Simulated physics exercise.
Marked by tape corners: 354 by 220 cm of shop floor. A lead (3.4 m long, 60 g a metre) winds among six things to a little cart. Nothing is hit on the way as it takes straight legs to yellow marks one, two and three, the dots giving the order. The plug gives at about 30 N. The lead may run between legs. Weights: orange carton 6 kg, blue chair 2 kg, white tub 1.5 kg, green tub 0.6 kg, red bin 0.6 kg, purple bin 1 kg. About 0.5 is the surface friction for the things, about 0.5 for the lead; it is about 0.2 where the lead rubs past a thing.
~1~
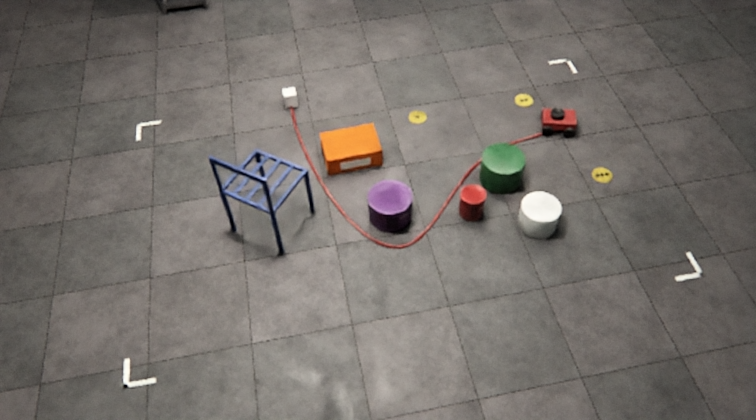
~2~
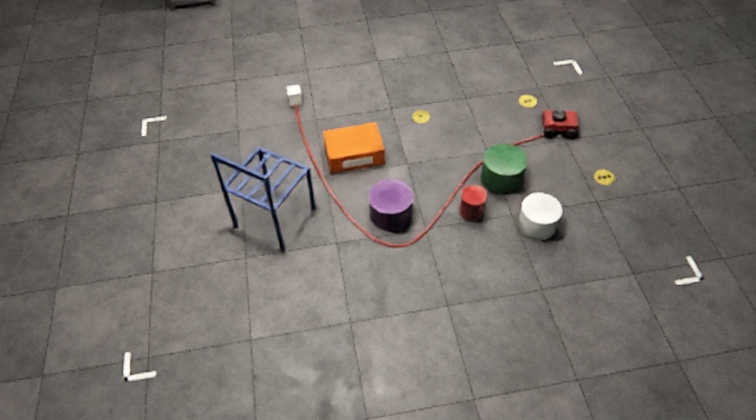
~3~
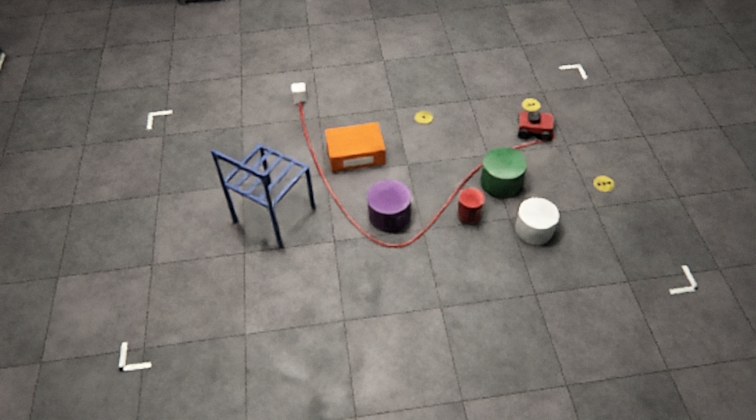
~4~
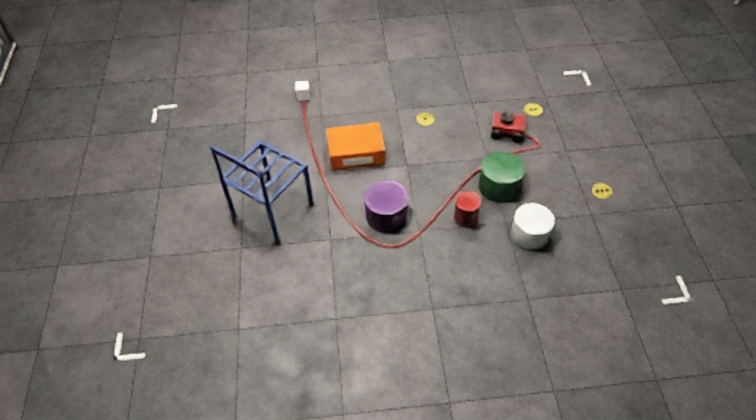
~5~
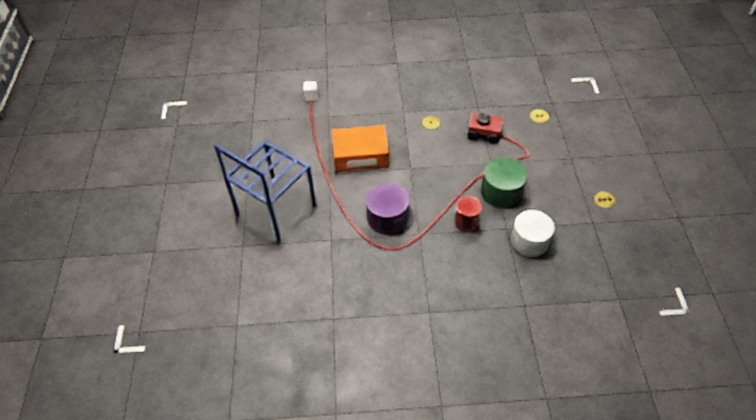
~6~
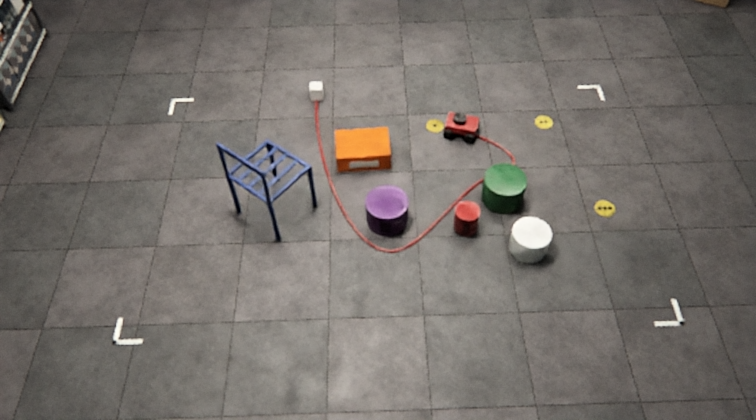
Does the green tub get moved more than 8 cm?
No.
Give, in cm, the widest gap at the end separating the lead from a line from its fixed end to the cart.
100 cm.
Next, cart at (469, 124), lead slack at the fixed end; nothing else has moved.
Then, cart at (536, 122), lead slack at the fixed end; nothing else has moved.
After that, cart at (573, 163), lead slack at the fixed end; nothing else has moved.
Later, cart at (604, 207), lead slack at the fixed end; nothing else has moved.
At the end, cart at (604, 207), lead slack at the fixed end; green tub 0 cm off its start at (506, 179).
